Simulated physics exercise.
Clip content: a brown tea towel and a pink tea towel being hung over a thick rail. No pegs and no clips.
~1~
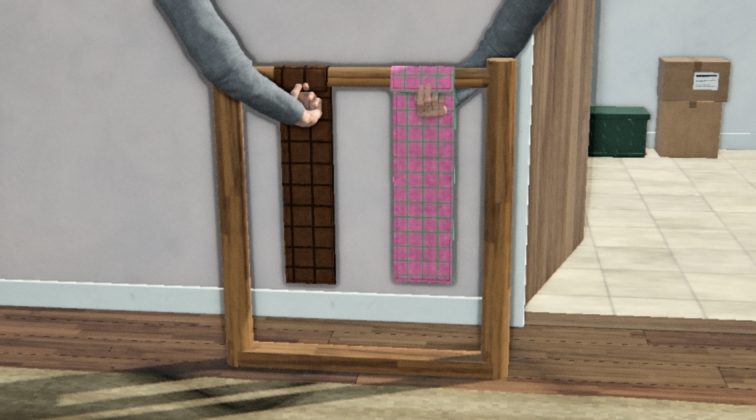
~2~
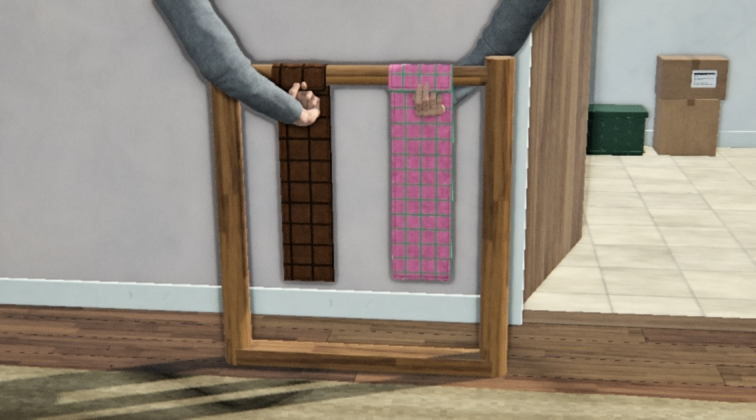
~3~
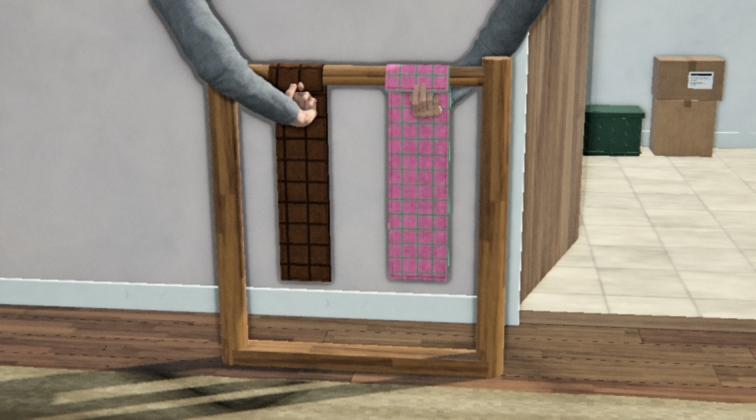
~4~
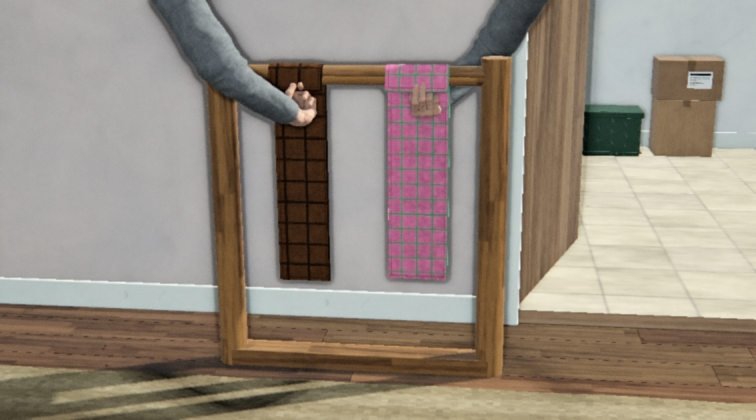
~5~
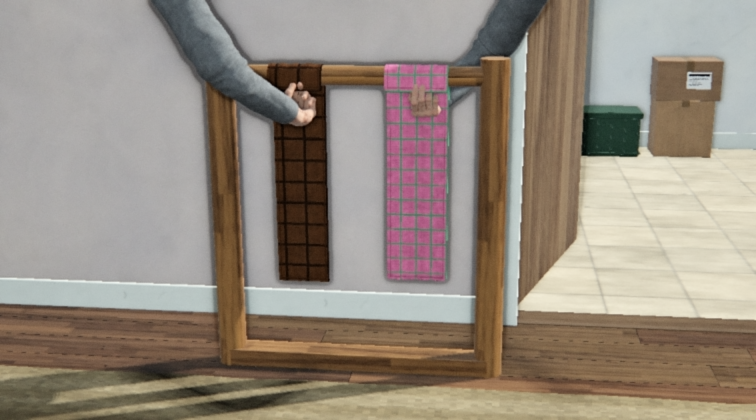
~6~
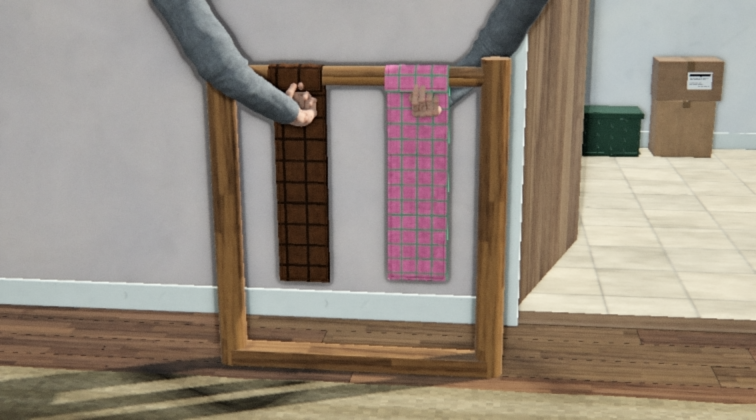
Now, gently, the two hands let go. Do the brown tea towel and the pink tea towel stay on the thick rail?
In order: The brown tea towel will not last up there. The pink tea towel will not last up there.
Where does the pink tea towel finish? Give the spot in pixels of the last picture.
About (416, 365).
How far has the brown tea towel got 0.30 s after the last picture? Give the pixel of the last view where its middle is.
Its middle is about at (303, 211).
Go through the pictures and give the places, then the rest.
Brown tea towel front hem (314, 87), back hem (324, 280); pink tea towel front hem (406, 87), back hem (409, 277), in the first picture.
Brown tea towel front hem (312, 87); pink tea towel front hem (405, 87), in the second picture.
Brown tea towel front hem (309, 87); pink tea towel front hem (401, 88), in the third picture.
Brown tea towel front hem (308, 87); pink tea towel front hem (401, 87), in the fourth picture.
Brown tea towel front hem (308, 86); pink tea towel front hem (400, 87), in the fifth picture.
Brown tea towel front hem (309, 87), back hem (317, 278), front far shorter than the back; pink tea towel front hem (401, 87), back hem (403, 275), front far shorter than the back, in the sixth picture.
Then, 0.30 s after the last picture, brown tea towel clear of the rail and dropping near (303, 211); pink tea towel running over the rail.
Then, 0.54 s after the last picture, brown tea towel clear of the rail and dropping near (307, 345); pink tea towel clear of the rail and dropping near (418, 289).
Then, 0.76 s after the last picture, brown tea towel in a heap on the floor near (307, 358); pink tea towel in a heap on the floor near (416, 362).
At rest, brown tea towel in a heap on the floor near (307, 359); pink tea towel in a heap on the floor near (416, 365). The brown tea towel is pulled off by its long side and the pink tea towel slides off.
